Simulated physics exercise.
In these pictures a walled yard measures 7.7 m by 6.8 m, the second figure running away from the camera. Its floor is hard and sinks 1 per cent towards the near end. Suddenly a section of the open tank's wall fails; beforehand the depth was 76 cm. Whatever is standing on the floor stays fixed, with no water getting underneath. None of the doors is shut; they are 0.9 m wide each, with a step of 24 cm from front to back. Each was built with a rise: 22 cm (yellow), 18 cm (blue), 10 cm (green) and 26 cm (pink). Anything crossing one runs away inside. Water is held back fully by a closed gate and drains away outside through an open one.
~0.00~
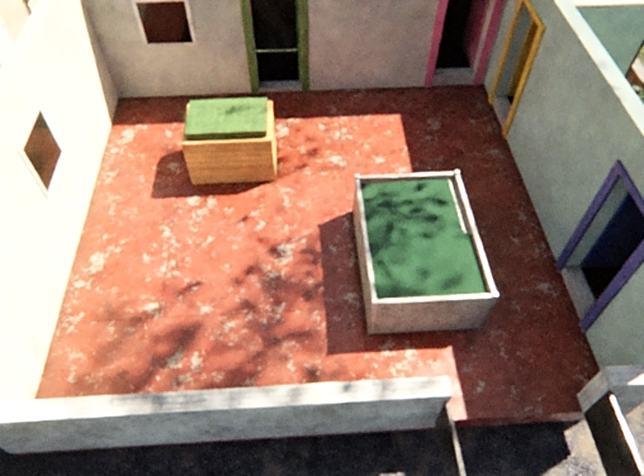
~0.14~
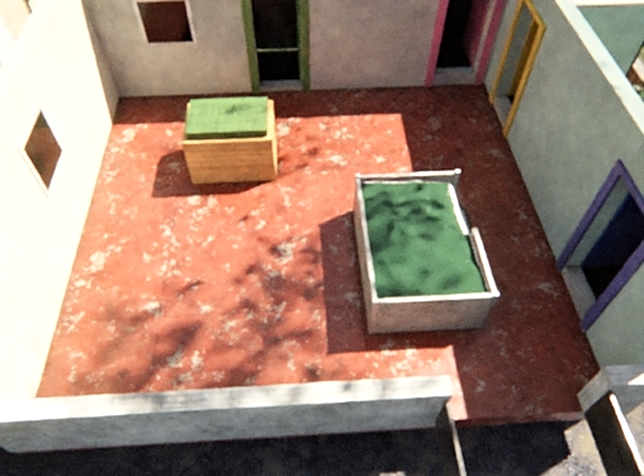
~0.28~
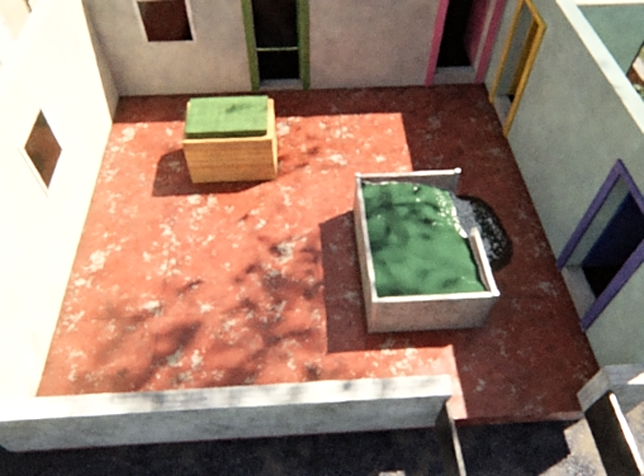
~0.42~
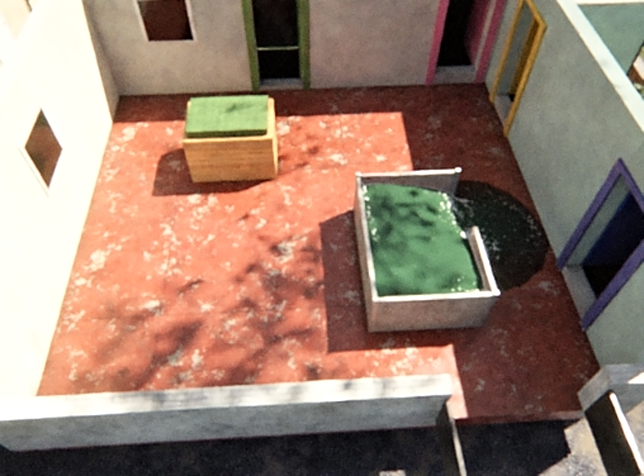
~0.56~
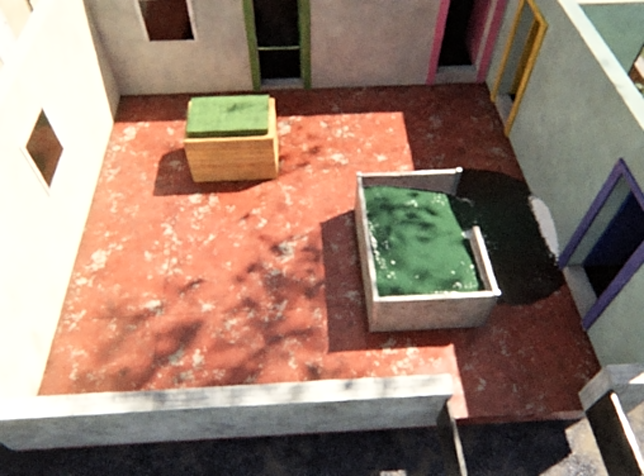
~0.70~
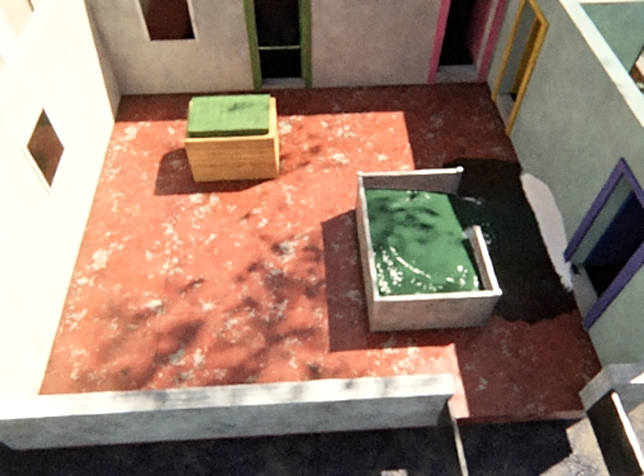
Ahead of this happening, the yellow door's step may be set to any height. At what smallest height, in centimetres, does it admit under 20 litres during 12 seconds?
At about 8 centimetres.
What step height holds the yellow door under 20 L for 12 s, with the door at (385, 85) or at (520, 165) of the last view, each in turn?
About 8.0 cm for the first and 19 cm for the second.
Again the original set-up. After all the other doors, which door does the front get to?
The green door.
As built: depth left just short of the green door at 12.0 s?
Depth: Near 2.0 cm.
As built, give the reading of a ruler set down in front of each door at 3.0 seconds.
Centimetres: Yellow = 9, blue = 16, green = 0, pink = 26.
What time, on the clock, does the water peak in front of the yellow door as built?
1.8 s.
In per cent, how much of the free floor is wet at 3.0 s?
Wet: Close to 25 %.
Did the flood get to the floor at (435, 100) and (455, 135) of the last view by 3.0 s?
First soaked, then soaked.
After 1.4 s water covers 10 % of the floor, deepest (49 cm) near (537, 224); 6 cm at the yellow door, 0 litres in over its 22 cm step.
After 3.0 s water covers 25 % of the floor, deepest (30 cm) near (541, 232); 9 cm at the yellow door, 0 litres in over its 22 cm step.
After 12.0 s water covers 95 % of the floor, deepest (10 cm) near (45, 422); 4 cm at the yellow door, 0 litres in over its 22 cm step.
At the yellow door as built, the water arrived by 1.3 s and peaked near 11 cm at 1.8 s.
Run again over the same 12 s with other heights there, 28 litres in over 7 cm, 9 litres over 10 cm. The limit of 20 litres is kept from about 8 cm up.
